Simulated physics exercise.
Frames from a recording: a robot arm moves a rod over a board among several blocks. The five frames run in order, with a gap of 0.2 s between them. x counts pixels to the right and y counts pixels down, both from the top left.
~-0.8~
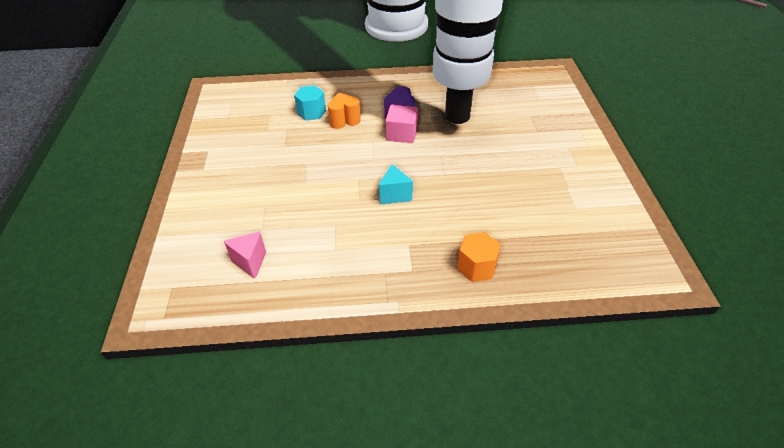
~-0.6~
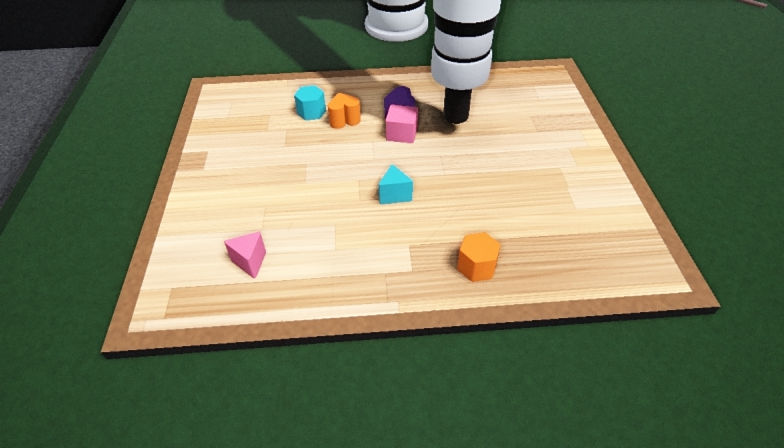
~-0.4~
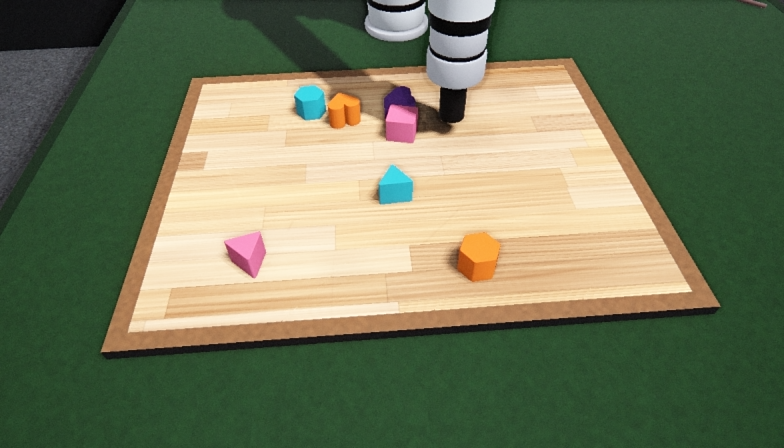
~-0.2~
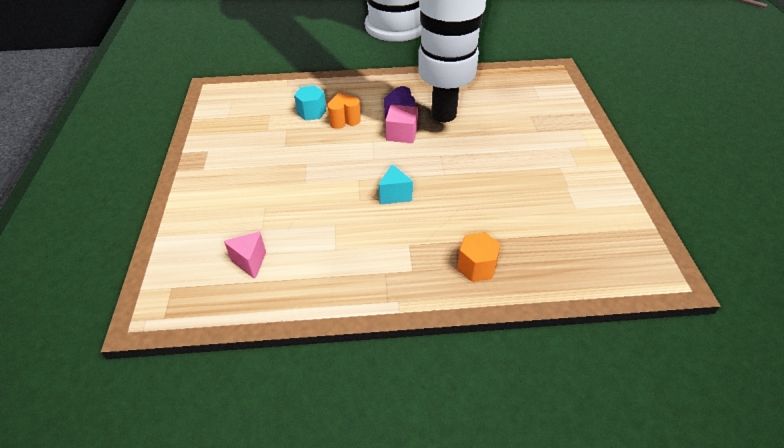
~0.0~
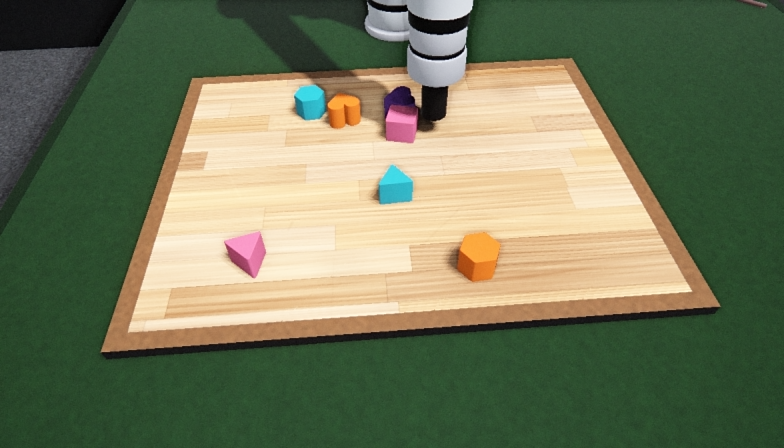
In this clip, a robot arm holding a dark rod moves a short way left near the top of a wooden board, nearing the purple and pink blocks, while all the colored blocks stay in place.
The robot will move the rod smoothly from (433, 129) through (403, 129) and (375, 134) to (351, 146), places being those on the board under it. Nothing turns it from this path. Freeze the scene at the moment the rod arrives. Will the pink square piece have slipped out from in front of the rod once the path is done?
No
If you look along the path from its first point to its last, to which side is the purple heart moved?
Right-hand side.
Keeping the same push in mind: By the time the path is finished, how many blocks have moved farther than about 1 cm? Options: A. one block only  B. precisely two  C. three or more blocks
The answer is B.
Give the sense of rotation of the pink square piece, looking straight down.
The pink square piece rotates counterclockwise.
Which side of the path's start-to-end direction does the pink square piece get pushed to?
Heads left.
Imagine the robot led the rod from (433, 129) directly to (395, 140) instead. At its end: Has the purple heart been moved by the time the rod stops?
No
What follows on the original path. One third of the way, rod (403, 114); purple heart (391, 93), turned 35° clockwise; pink square piece (379, 117), turned 35° anticlockwise.
Two thirds of the way, rod (374, 120); purple heart (388, 94), turned 55° clockwise; pink square piece (352, 125), turned 55° anticlockwise.
At the end, rod (349, 131); orange heart not moved; purple heart (388, 94), turned 55° clockwise; pink square piece (325, 137), turned 50° anticlockwise.
